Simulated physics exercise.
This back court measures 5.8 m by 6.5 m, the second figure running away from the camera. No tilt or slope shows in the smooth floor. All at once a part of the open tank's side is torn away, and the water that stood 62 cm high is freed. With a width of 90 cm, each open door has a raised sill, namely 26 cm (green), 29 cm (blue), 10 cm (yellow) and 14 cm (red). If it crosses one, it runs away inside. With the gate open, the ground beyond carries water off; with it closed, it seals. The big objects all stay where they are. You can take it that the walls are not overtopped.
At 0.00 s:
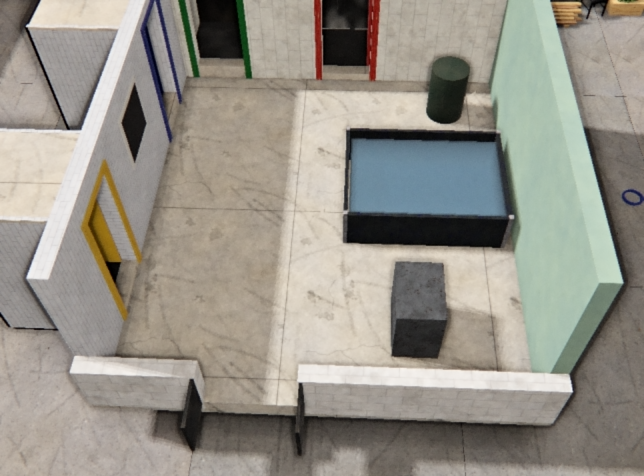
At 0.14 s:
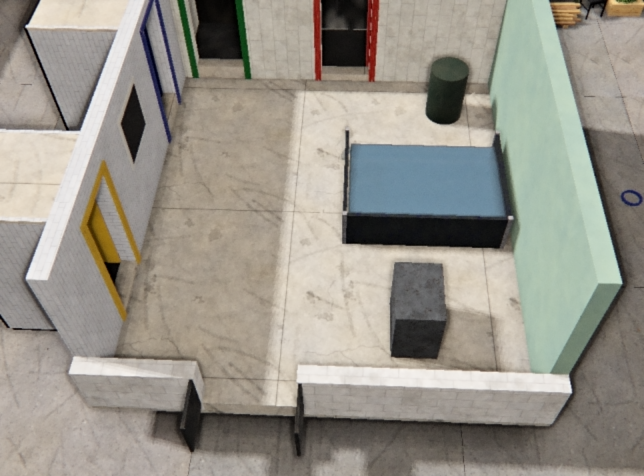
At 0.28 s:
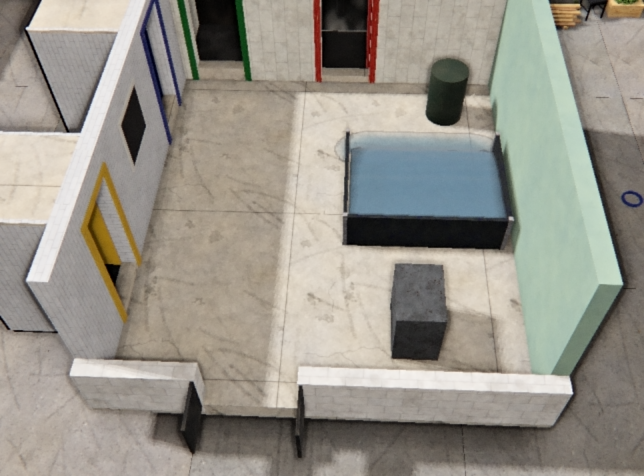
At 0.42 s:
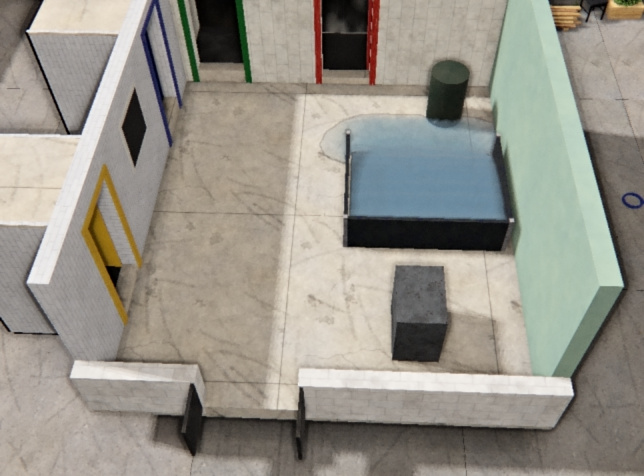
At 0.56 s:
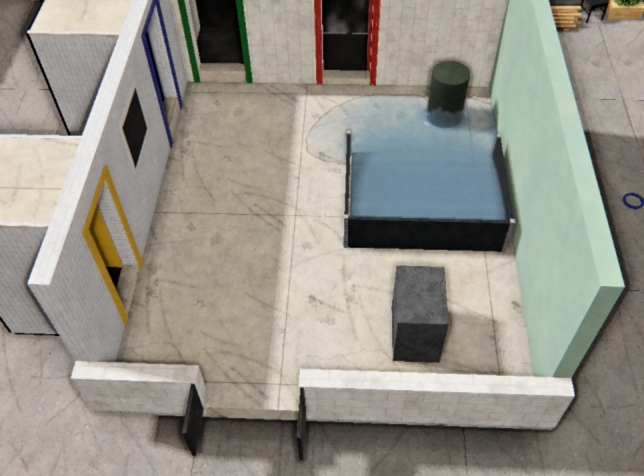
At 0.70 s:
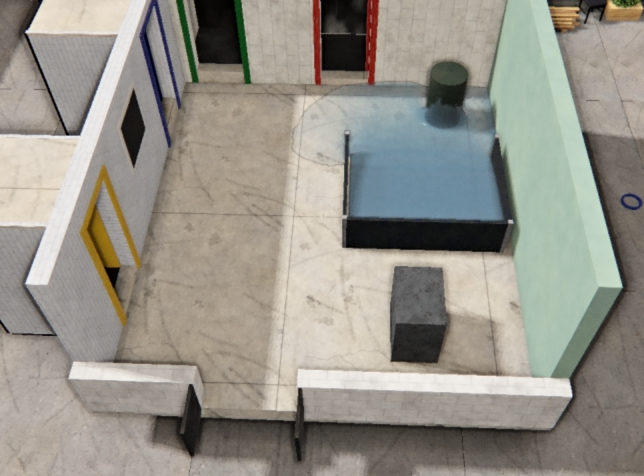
An open tank of blue water with dark sides sits toward the right of a pale walled court, seen from high above at a steady angle. A dark green cylinder stands behind it and a grey block in front, with a mint green wall at right and yellow, blue, green and red doorways around. The tank's far side vanishes, and water pours out backward, spreading in a thin rounded sheet around the cylinder.
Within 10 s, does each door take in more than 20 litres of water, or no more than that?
In that time the green door takes in no more, the blue door takes in no more, the yellow door takes in no more, the red door takes in more.
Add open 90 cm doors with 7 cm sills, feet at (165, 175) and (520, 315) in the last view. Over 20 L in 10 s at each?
Result in order - more than that, then not enough.
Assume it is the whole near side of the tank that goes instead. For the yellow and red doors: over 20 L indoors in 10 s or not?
For yellow, too much; for red, too little.
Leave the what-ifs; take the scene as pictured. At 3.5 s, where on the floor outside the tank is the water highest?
Position: About (193, 93).
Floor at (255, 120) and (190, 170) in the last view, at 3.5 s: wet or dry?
Soaked, soaked.
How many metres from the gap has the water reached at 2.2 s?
Around 4.8 metres.
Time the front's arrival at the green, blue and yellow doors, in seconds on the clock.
Green 1.8 s, blue 2.6 s, yellow 4.0 s.
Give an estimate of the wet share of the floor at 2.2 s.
Roughly 25 % of the floor.
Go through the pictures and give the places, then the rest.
Still water, 62 cm deep, in the open tank at (425, 175), in the first picture.
Water pours out on the open tank's far side and has run 1.3 m, to a hidden place; typically 8 cm deep outside, 62 cm at the open tank's back, in the second picture.
Water pours out on the open tank's far side and has run 1.5 m, to a hidden place; typically 11 cm deep outside, 62 cm at the open tank's back, in the third picture.
The front is at (493, 126), 1.7 m from the gap on the open tank's far side; 3.0 m2 of floor is under water; 60 cm left at the back of the open tank, in the fourth picture.
Water pours out on the open tank's far side and has run 2.1 m, to (487, 106); typically 10 cm deep outside, 53 cm at the open tank's back, in the fifth picture.
Water pours out on the open tank's far side and has run 2.5 m, to (483, 88); typically 9 cm deep outside, 53 cm at the open tank's back, in the sixth picture.
After 1.4 s water covers 25 % of the floor and is deepest (48 cm) near (487, 92); green door not reached, blue door not reached, yellow door not reached, red door 30 cm at the sill, 22 L in.
After 2.2 s water covers 25 % of the floor and is deepest (44 cm) near (477, 92); green door 9 cm at the sill, 0 L in, blue door not reached, yellow door not reached, red door 32 cm at the sill, 95 L in.
After 3.5 s water covers 40 % of the floor and is deepest (32 cm) near (193, 93); green door 13 cm at the sill, 0 L in, blue door 26 cm at the sill, 0 L in, yellow door not reached, red door 16 cm at the sill, 162 L in.
After 6.0 s water covers 70 % of the floor and is deepest (21 cm) near (109, 387); green door 12 cm at the sill, 0 L in, blue door 13 cm at the sill, 0 L in, yellow door 6 cm at the sill, 0 L in, red door 9 cm at the sill, 166 L in.
After 10.0 s water covers 95 % of the floor and is deepest (12 cm) near (385, 397); green door 9 cm at the sill, 1 L in, blue door 9 cm at the sill, 0 L in, yellow door 6 cm at the sill, 0 L in, red door 9 cm at the sill, 166 L in.
